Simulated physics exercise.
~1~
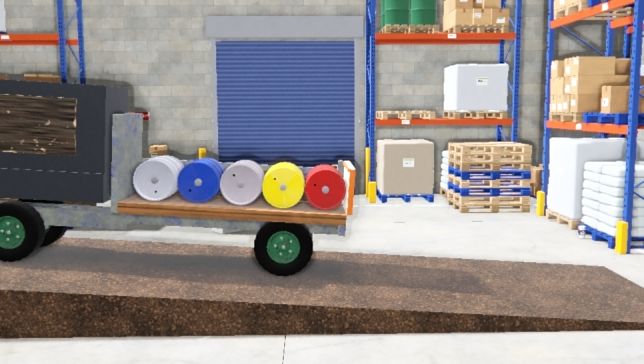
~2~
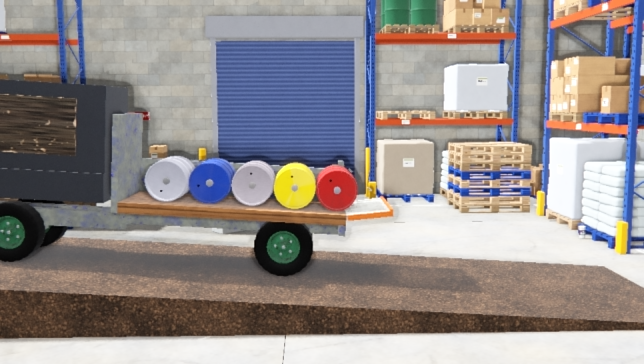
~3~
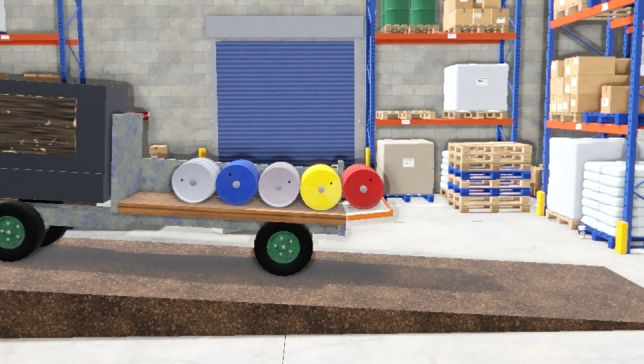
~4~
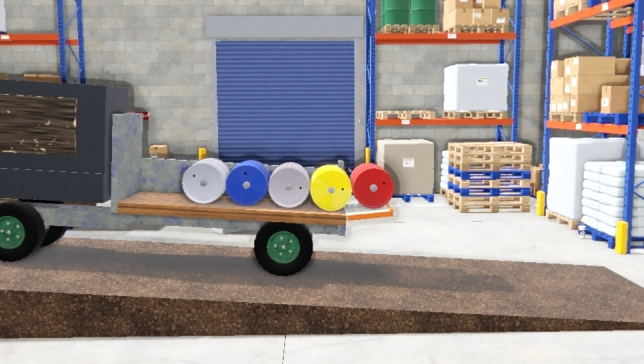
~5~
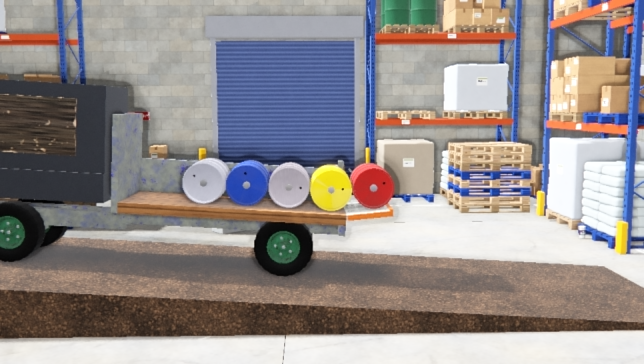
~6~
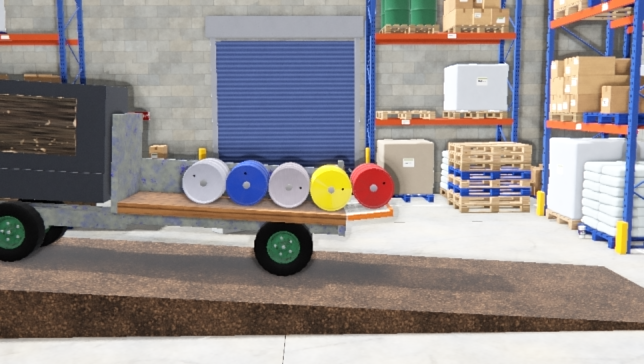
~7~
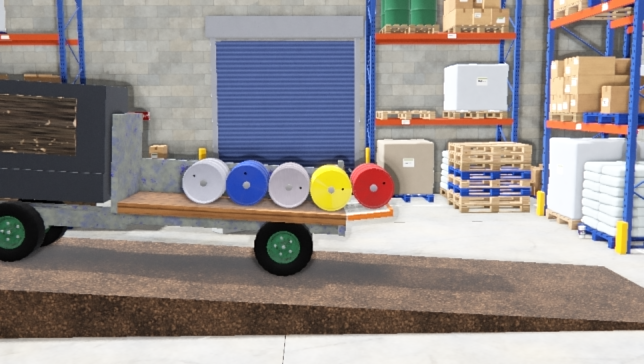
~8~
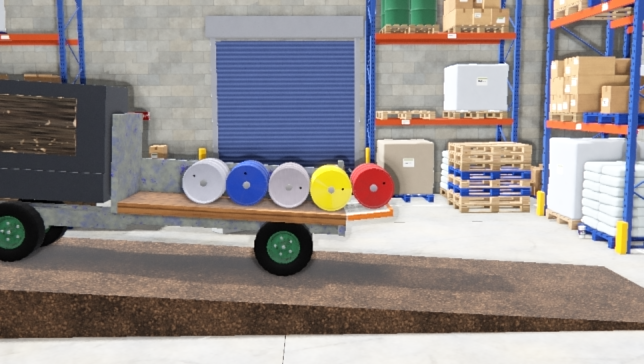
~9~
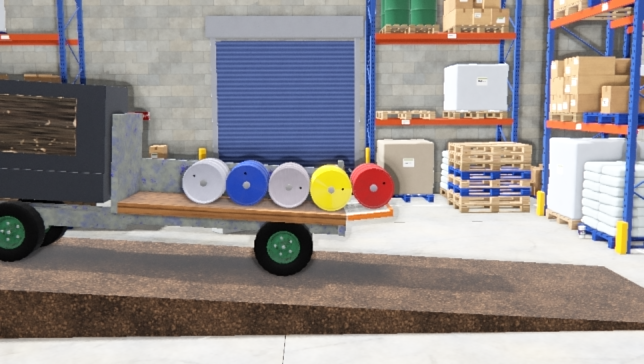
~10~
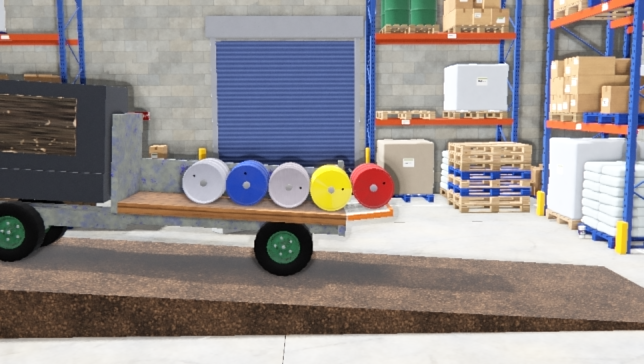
Five kegs lie side by side on the open bed of a pick-up in a warehouse, seen from the side, with two pale ones, a blue, a yellow and a red. The truck stands on a gentle brown slope falling to the right, before a blue roller door and racks of boxes. The upright tailgate at the right swings down and stops nearly level with the bed. The row rolls a short way right together, the red keg leading onto the lowered gate. There they stop against its raised edge and stay still, none falling to the ground.
